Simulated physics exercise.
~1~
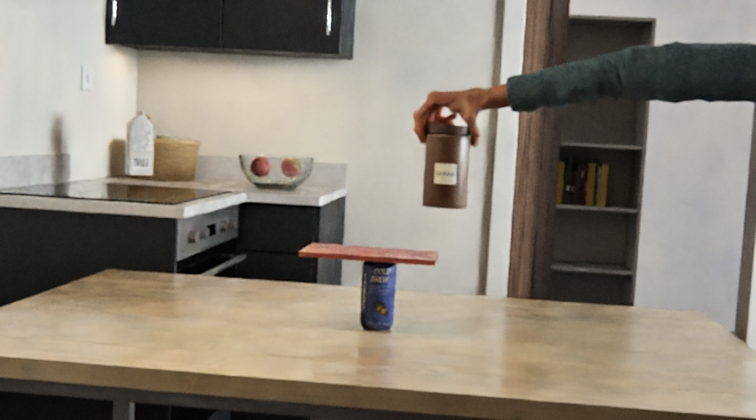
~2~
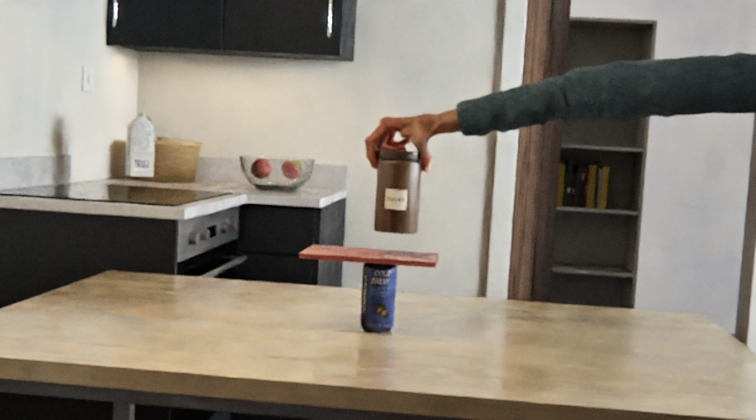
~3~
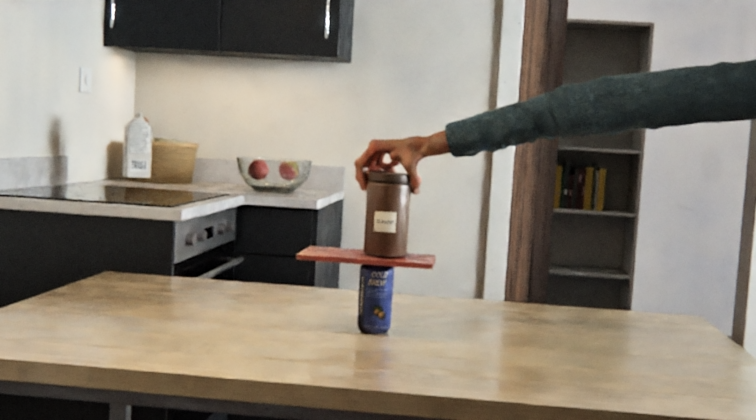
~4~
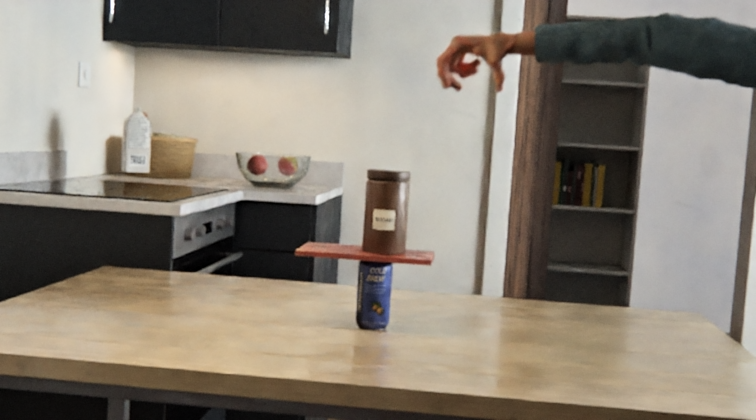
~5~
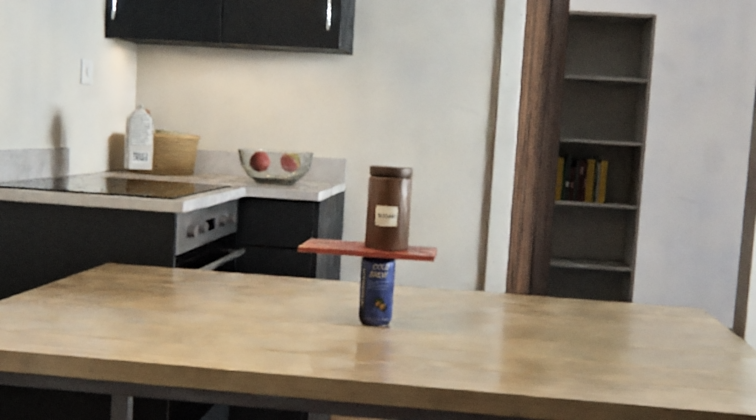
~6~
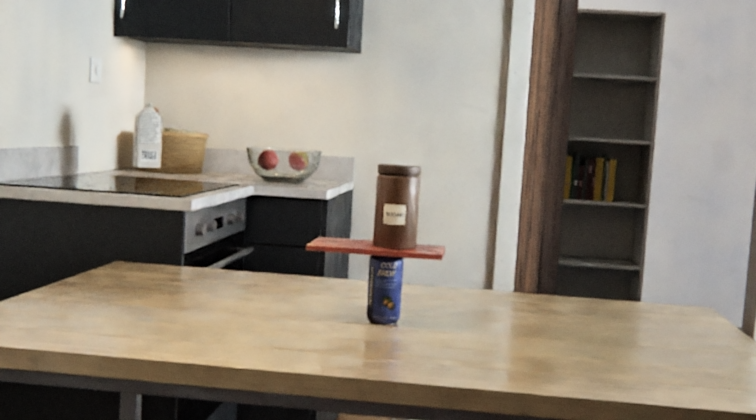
A hand in a dark green sleeve reaches in from the right, holding a brown jar by its lid above a red board balanced on a blue can. It carries the jar left and down over the middle of the board, then lowers it until it stands upright on top. The fingers open, and the hand draws back up and to the right, leaving the view. The jar, board and can stay stacked on the wooden table, with the kitchen behind them. Nothing tips or slides, and the stack is still standing at the end.
